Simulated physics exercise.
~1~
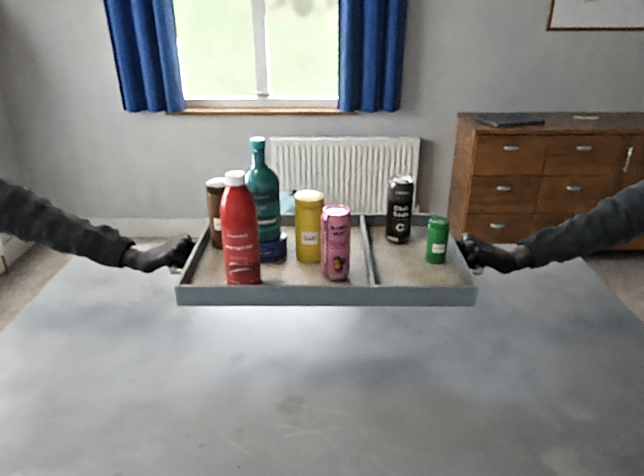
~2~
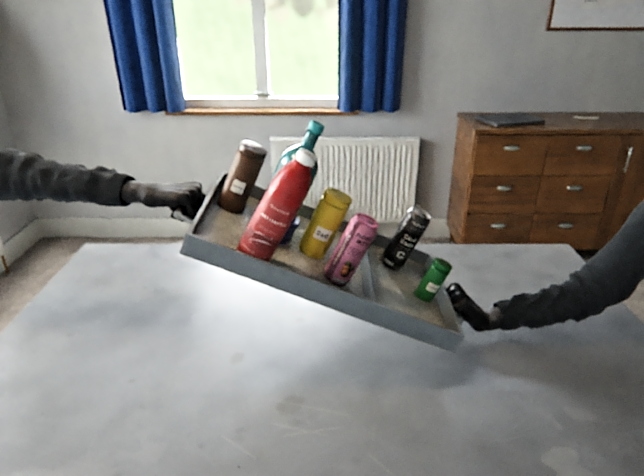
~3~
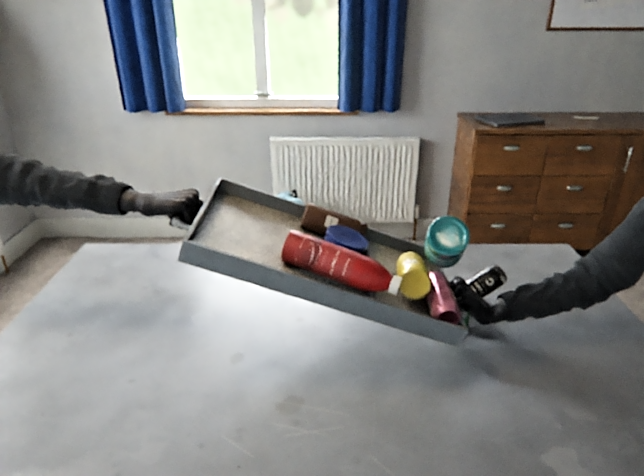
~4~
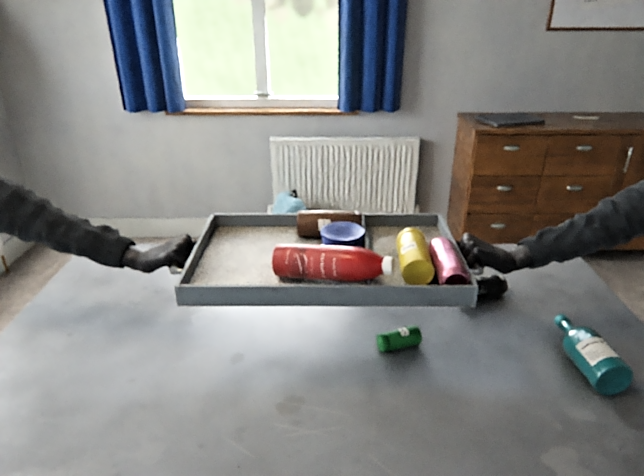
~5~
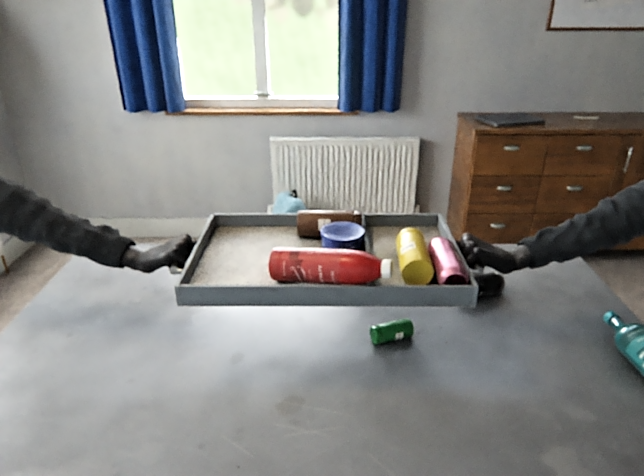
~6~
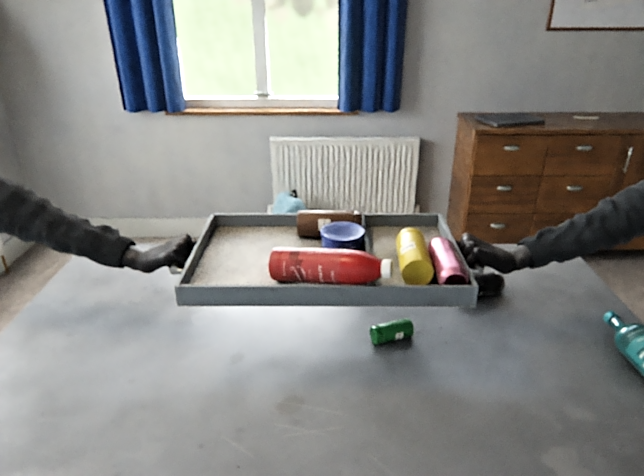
Tray of bottles, jars and cans tipping right in two gloved hands, toppling most items and spilling some before being levelled again.
